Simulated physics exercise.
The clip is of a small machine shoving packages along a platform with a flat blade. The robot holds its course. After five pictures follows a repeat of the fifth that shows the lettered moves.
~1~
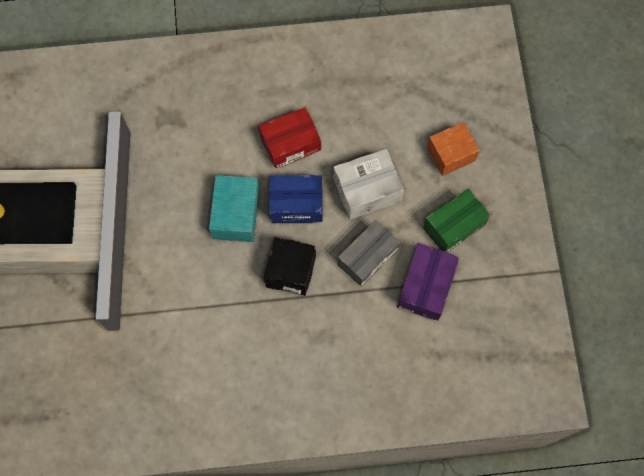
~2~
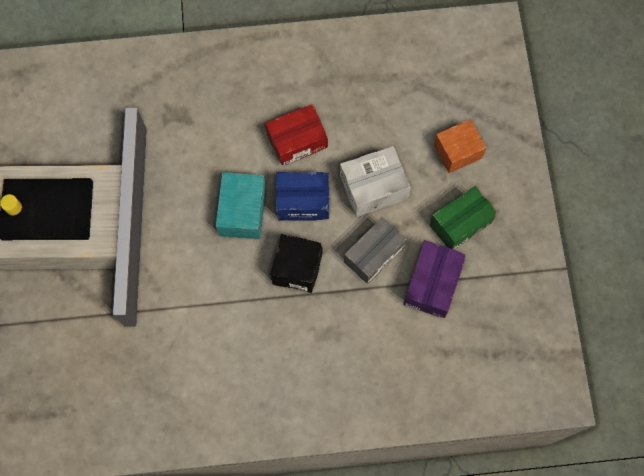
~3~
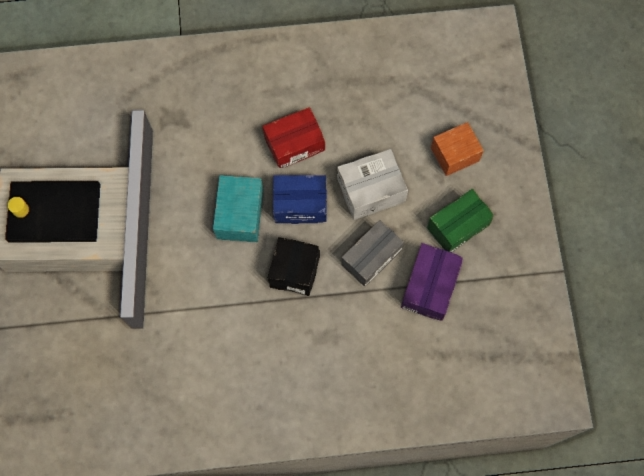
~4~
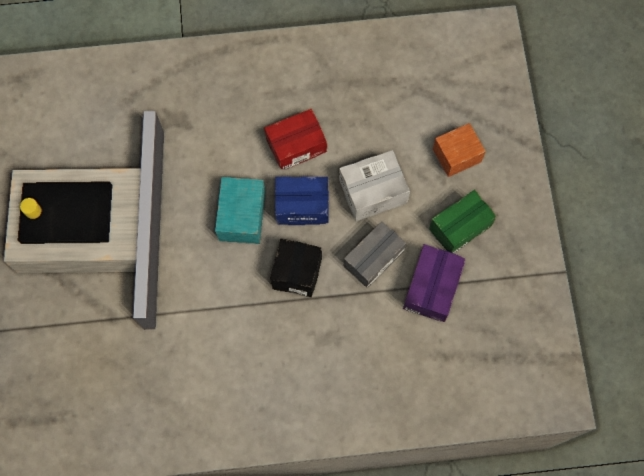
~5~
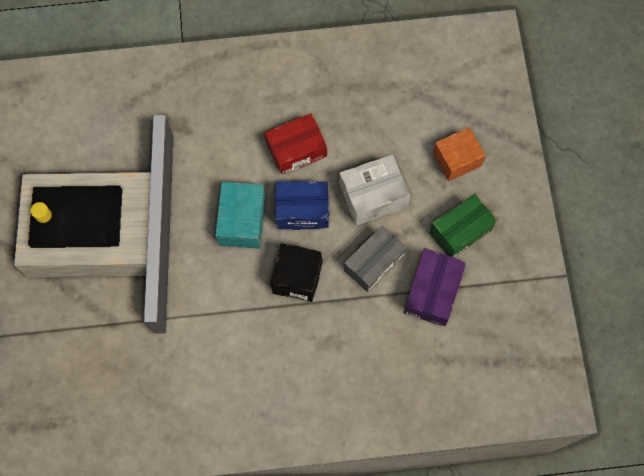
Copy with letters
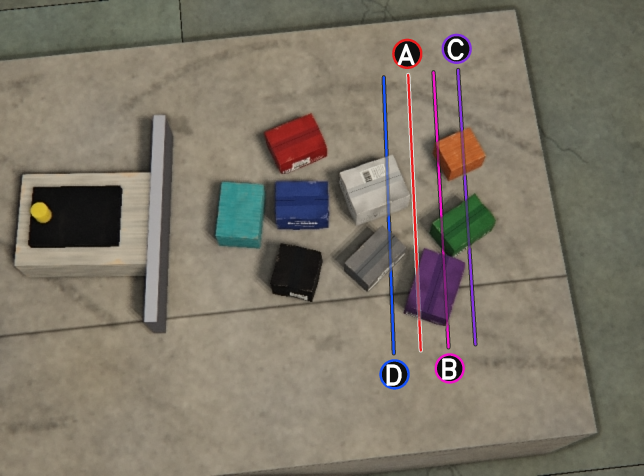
A small pale machine with a black top, a yellow knob and a wide grey blade sits at the left of a stone-like platform, seen from above. To its right lie scattered boxes in turquoise, blue, red, black, white, grey, purple, green and orange. The machine moves steadily rightward toward the unmoving boxes, without touching them, while the view shifts slightly.
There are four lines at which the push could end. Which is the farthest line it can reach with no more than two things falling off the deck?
It should halt at C.
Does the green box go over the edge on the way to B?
By then, no.
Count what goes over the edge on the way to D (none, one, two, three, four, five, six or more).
In all, none.
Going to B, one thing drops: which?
The white parcel goes over.
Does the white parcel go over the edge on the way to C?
Yes.
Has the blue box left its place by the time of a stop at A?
By then, yes.
On the marked copy, A at (414, 206); B at (441, 204); C at (466, 201); D at (389, 209).
Following C. Soon after the start, robot (194, 204); red parcel (306, 146); white parcel (398, 190).
Later, robot (308, 192); white parcel (505, 182); orange crate (479, 143).
In the end, robot (395, 183); white parcel over the edge; green box over the edge; two fallen.
As for the rest, A is within the limit but short; B is within the limit but short; D is within the limit but short.
